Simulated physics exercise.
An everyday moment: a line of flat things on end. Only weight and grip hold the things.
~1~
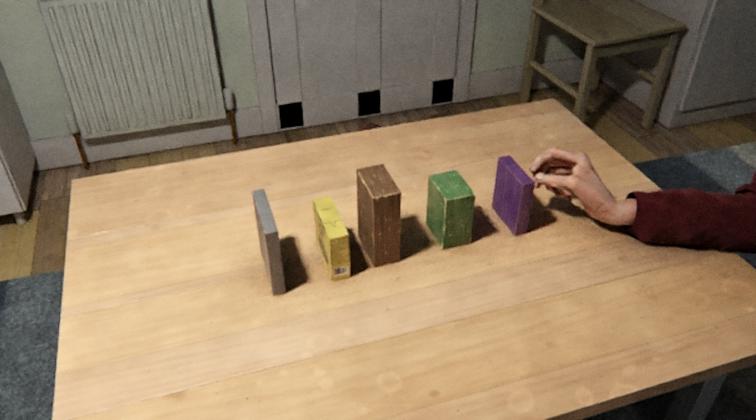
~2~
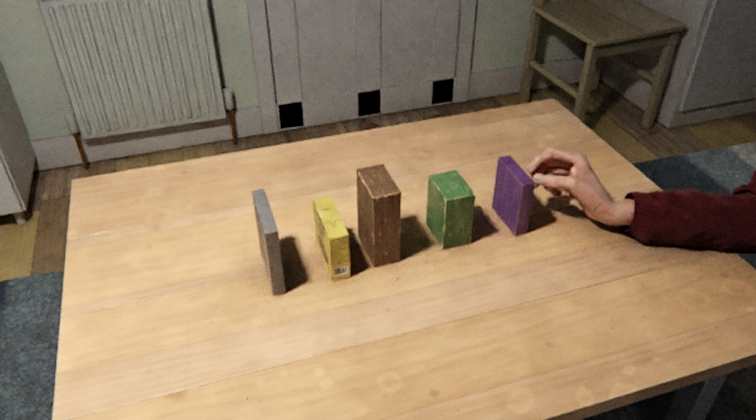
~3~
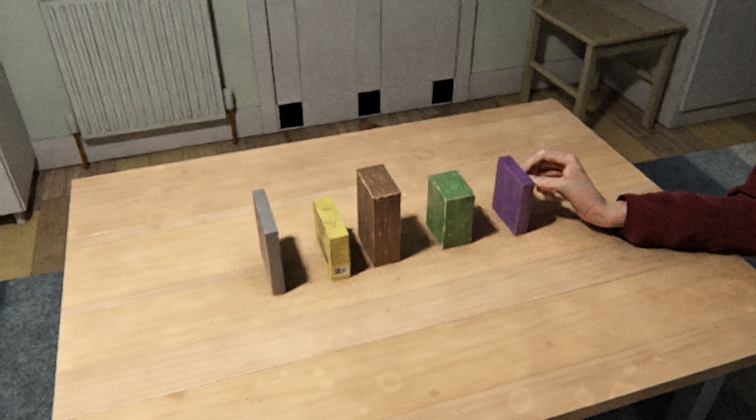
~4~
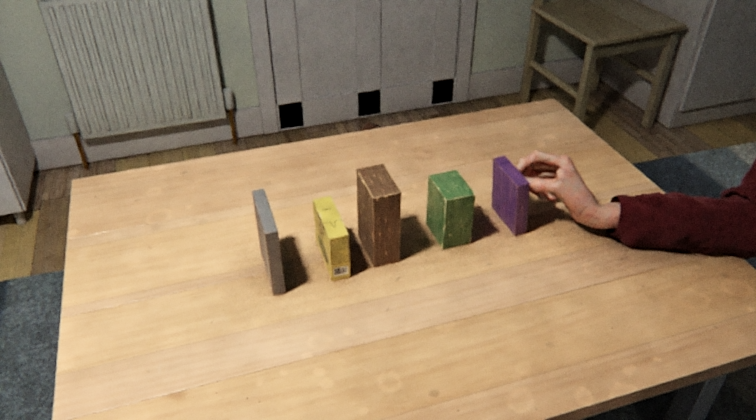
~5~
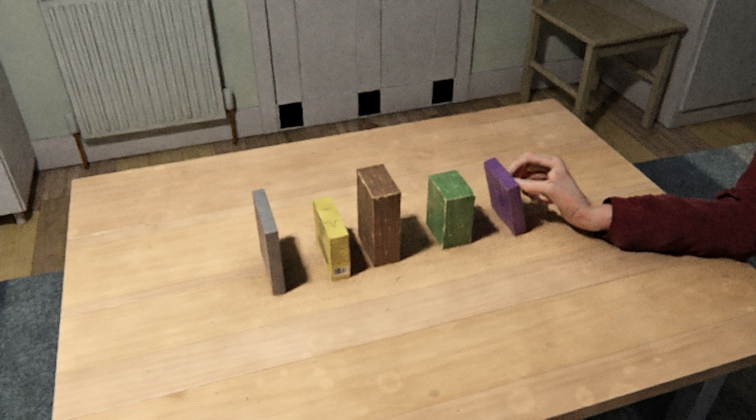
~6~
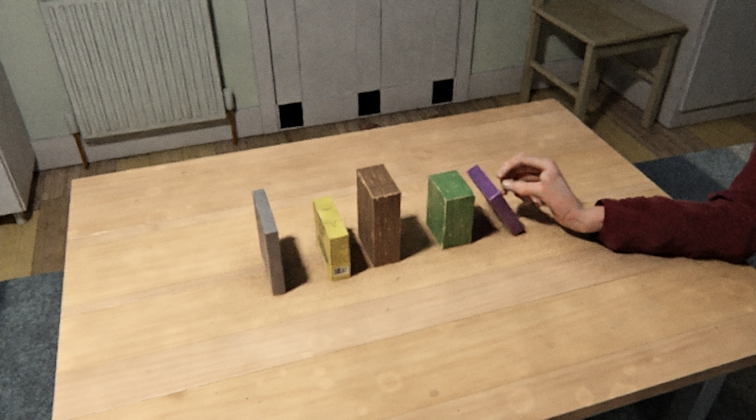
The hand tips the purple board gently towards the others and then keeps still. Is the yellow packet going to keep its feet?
The yellow packet keeps standing.
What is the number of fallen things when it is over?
1 of them.
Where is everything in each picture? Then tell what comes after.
The first picture shows yellow packet (331, 238); brown block (378, 216).
The second picture shows brown block (378, 216); green block (450, 210).
The third picture shows brown block (378, 216); green block (450, 210).
The fourth picture shows purple board 5° over; brown block (378, 216); green block (450, 210).
The fifth picture shows purple board 15° over; brown block (378, 216); green block (450, 210).
The sixth picture shows purple board 33° over; yellow packet (331, 238); brown block (378, 216).
Then, 0.10 s later than the last frame, purple board 49° over.
Then, 1.10 s later than the last frame, purple board 58° over.
Then, 1.50 s later than the last frame, purple board 90° over.
When it is over, all 3 as before. End places, in pixels of the last picture, yellow packet near (331, 238).
